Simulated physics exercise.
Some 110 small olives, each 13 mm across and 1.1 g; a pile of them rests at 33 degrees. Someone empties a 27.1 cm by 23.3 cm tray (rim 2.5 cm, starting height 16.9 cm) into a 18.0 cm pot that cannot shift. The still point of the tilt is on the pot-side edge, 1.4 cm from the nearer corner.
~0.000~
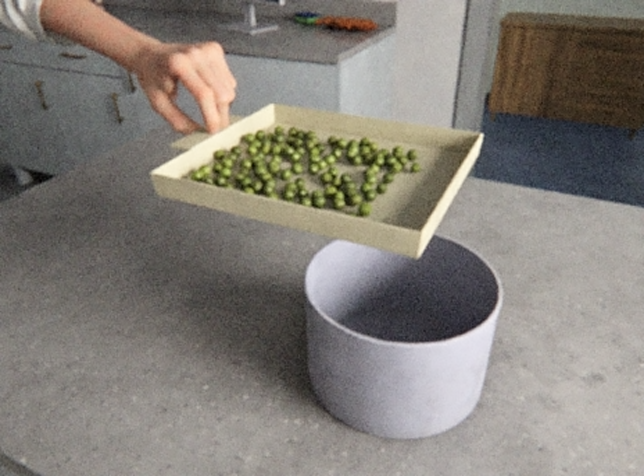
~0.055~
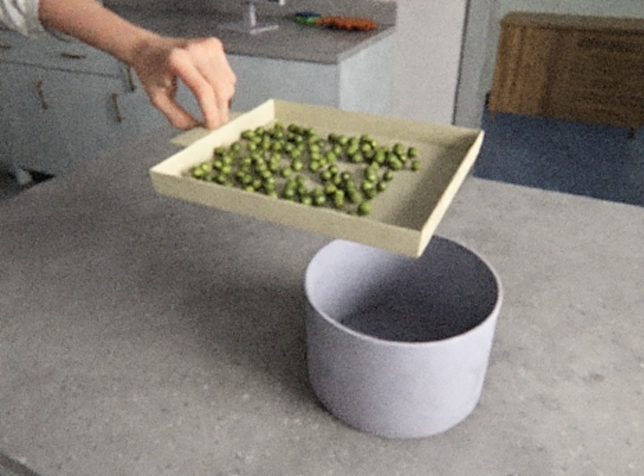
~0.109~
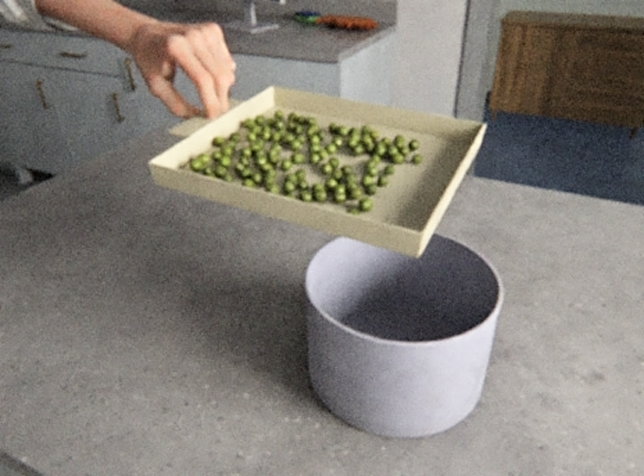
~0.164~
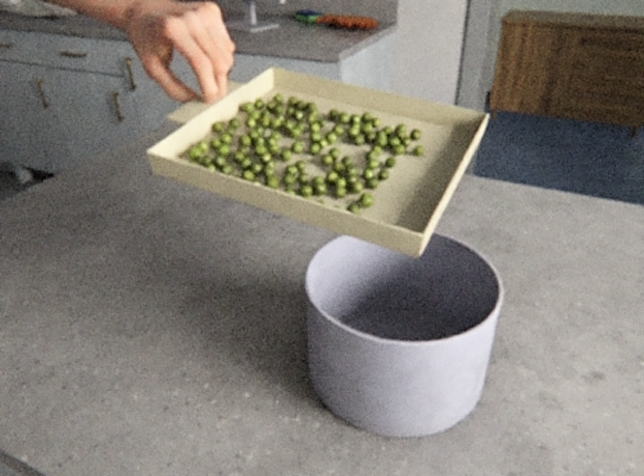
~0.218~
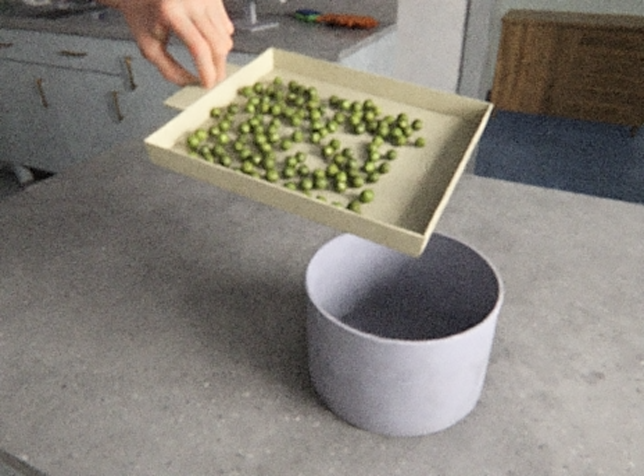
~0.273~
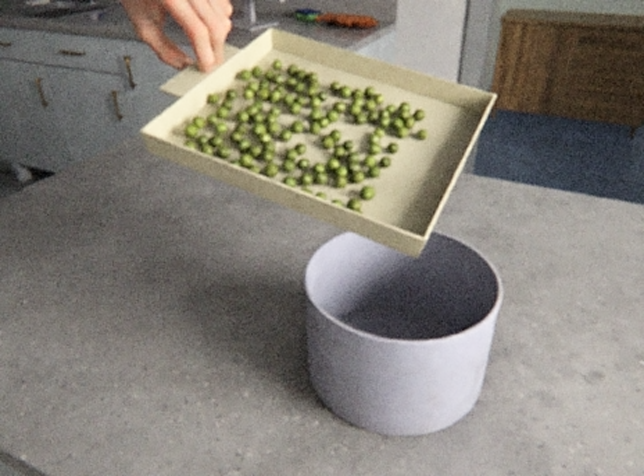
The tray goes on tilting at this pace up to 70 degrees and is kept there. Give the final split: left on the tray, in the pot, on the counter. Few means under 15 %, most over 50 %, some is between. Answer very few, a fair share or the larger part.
Left on the tray: The larger part; in the pot: Very few; on the counter: Very few.
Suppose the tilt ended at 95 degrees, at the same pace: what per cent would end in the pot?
It would be near 30 per cent.
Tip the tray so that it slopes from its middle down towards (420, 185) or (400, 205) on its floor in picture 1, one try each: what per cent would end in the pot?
About 0 and 5 per cent.
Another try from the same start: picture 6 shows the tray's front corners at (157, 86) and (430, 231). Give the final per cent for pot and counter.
Pot 5, counter 10.
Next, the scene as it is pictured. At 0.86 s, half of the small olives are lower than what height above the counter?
Some 24 cm.
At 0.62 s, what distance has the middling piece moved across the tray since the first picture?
About 9 cm.
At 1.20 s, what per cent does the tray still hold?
About 95 per cent.
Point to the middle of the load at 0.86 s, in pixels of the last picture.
Around (363, 155).
After 0.62 s, tilt 42 degrees; the tray holds 100 %, the pot 0 %.
After 0.86 s, tilt 60 degrees; the tray holds 100 %, the pot 0 %.
After 1.20 s, tilt 70 degrees; the tray holds 95 %, the pot 5 %.
In the end, at 2.0 s, tray 95 %, pot 5 %, counter 0 %.
